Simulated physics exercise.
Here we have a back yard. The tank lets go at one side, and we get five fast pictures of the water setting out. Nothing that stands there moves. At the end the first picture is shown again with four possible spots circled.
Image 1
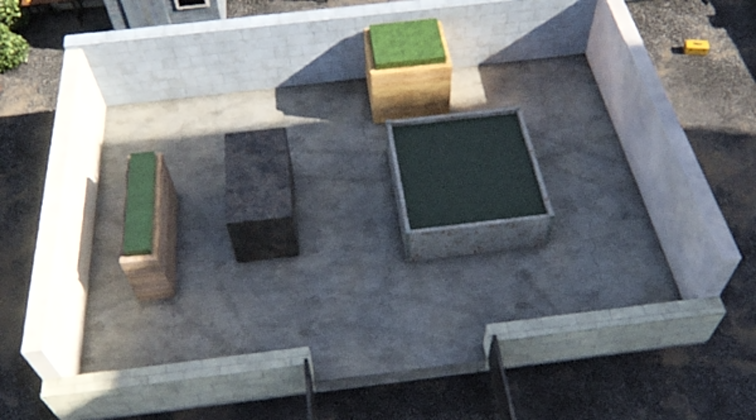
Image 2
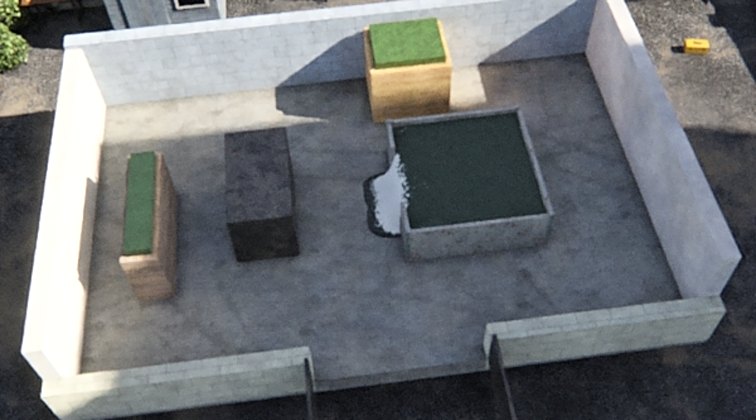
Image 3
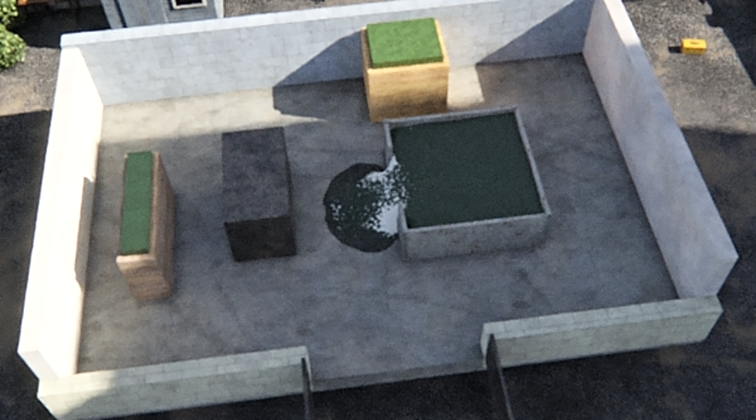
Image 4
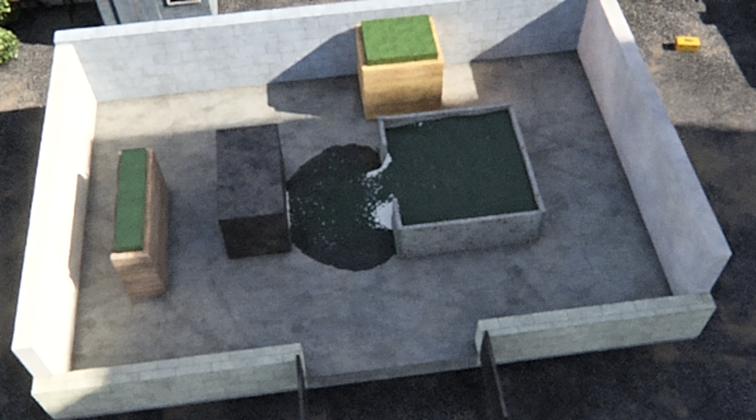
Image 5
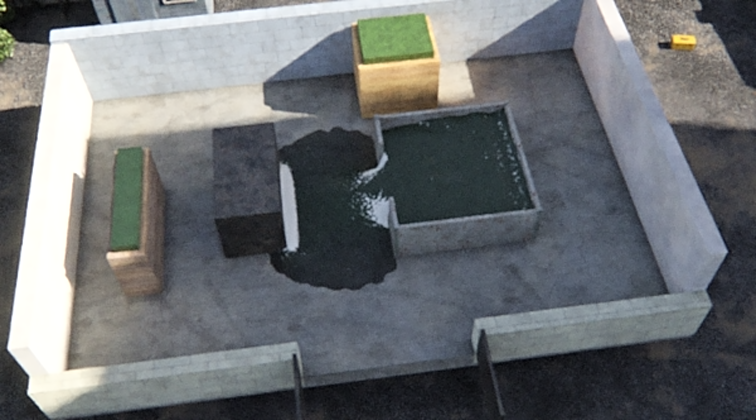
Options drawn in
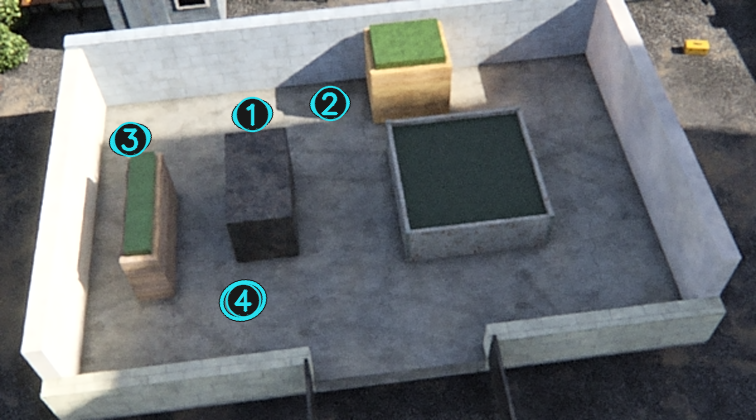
Dark green water burst from the left side of a square tank in a walled yard, foaming white at the gap, then spread across the ground and reached the dark block to the left.
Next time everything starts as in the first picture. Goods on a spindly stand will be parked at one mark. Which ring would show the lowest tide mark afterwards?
4 works best here.
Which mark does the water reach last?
The answer is 3.
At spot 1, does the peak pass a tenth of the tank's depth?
Yes.
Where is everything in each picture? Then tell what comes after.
The first picture shows tank full, its middle at (466, 170); open gate at (398, 341).
In the second picture, 1 % of the ground under water, visible out to (382, 232).
In the third picture, 4 % of the ground under water, visible out to (333, 224).
In the fourth picture, 8 % of the ground under water, visible out to (296, 235).
In the fifth picture, 11 % of the ground under water, visible out to (278, 263).
In cyan, 1 at (252, 114); 2 at (330, 103); 3 at (130, 139); 4 at (243, 300).
With 1, the water peaks at about 22 % of the depth that stood in the tank.
With 2, the water peaks at about 29 % of the depth that stood in the tank.
With 3, the water peaks at about 24 % of the depth that stood in the tank.
With 4, the water peaks at about 14 % of the depth that stood in the tank.
